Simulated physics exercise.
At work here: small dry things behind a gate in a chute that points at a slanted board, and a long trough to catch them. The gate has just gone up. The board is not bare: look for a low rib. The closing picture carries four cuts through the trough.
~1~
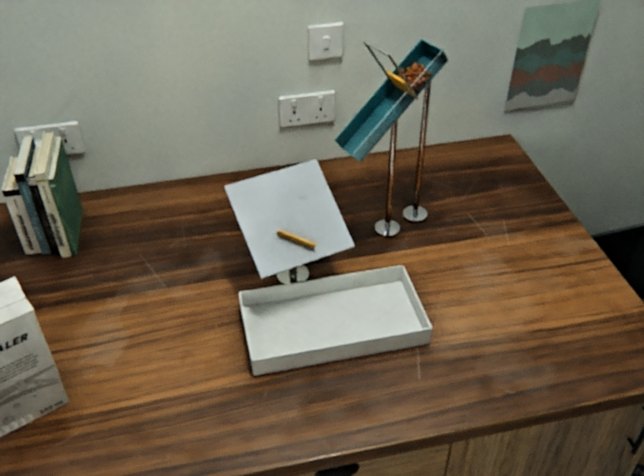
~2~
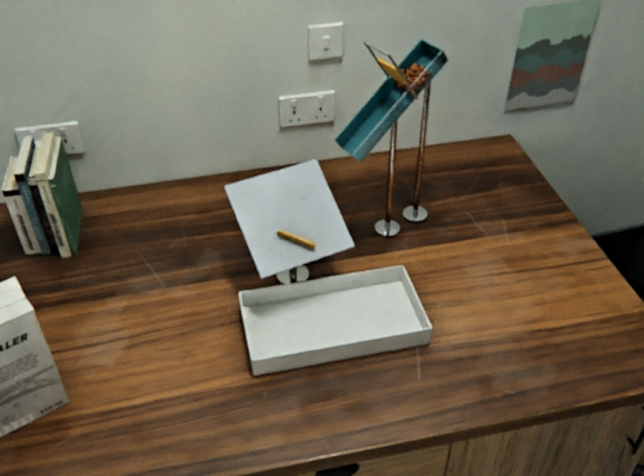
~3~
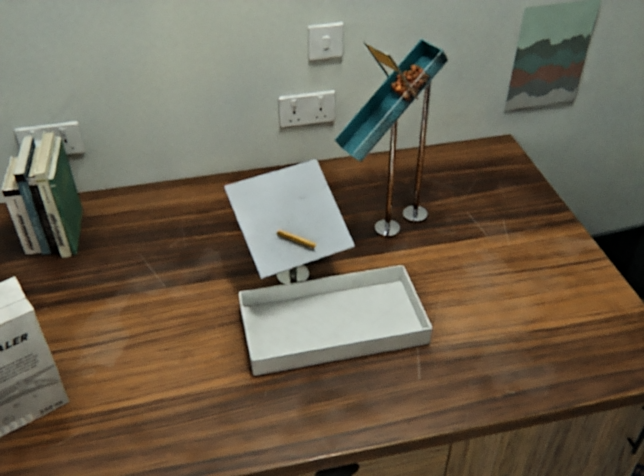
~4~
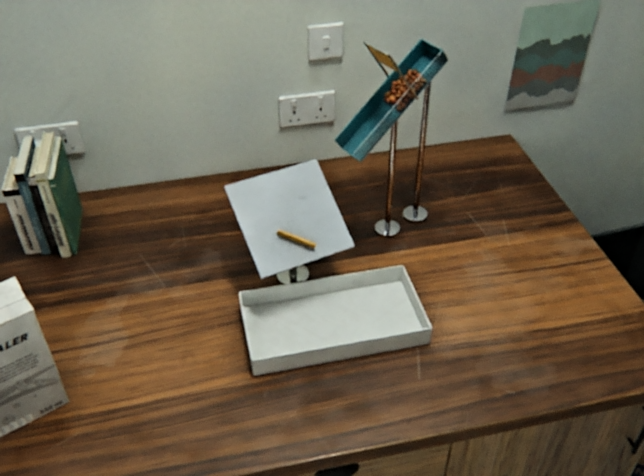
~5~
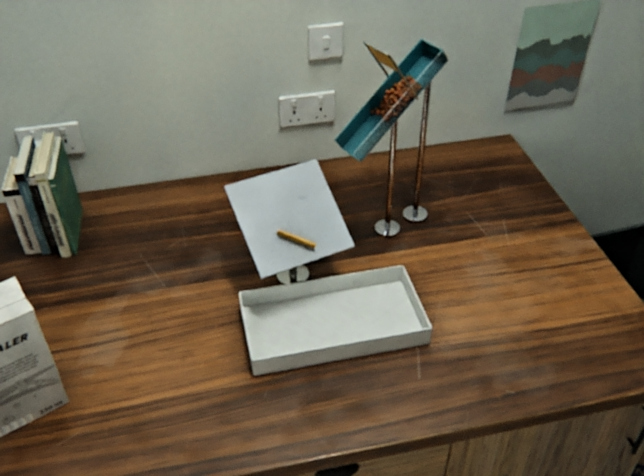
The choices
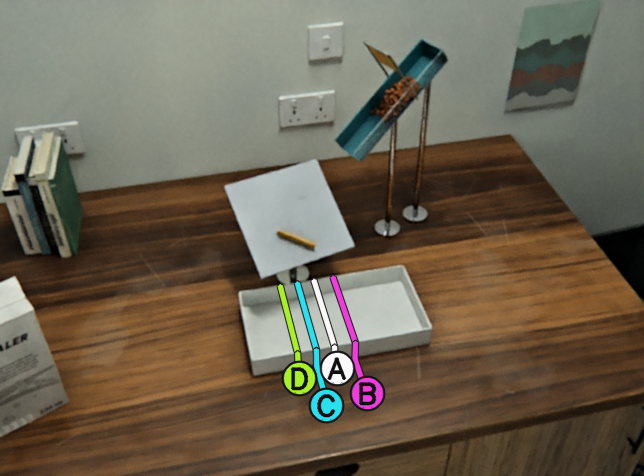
A slanted white board with a small yellowish rib stood above an empty white tray on a wooden desk, while a flap lifted on a blue chute and brown bits slid partway down it.
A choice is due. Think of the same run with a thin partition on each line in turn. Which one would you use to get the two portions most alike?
Go for B.
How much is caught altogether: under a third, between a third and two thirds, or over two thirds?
Over two thirds.
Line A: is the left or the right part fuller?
More lands on the right.
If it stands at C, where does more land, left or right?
Right.
On the marked copy, line A crosses the front rim at (334, 345); line B crosses the front rim at (355, 342); line C crosses the front rim at (316, 349); line D crosses the front rim at (297, 352).
If A is chosen, of what is caught, a small part on the left of the divider, nearly all on the right.
If B is chosen, of what is caught, about half on the left of the divider, about half on the right.
If C is chosen, of what is caught, none on the left of the divider, all on the right.
If D is chosen, of what is caught, none on the left of the divider, all on the right.
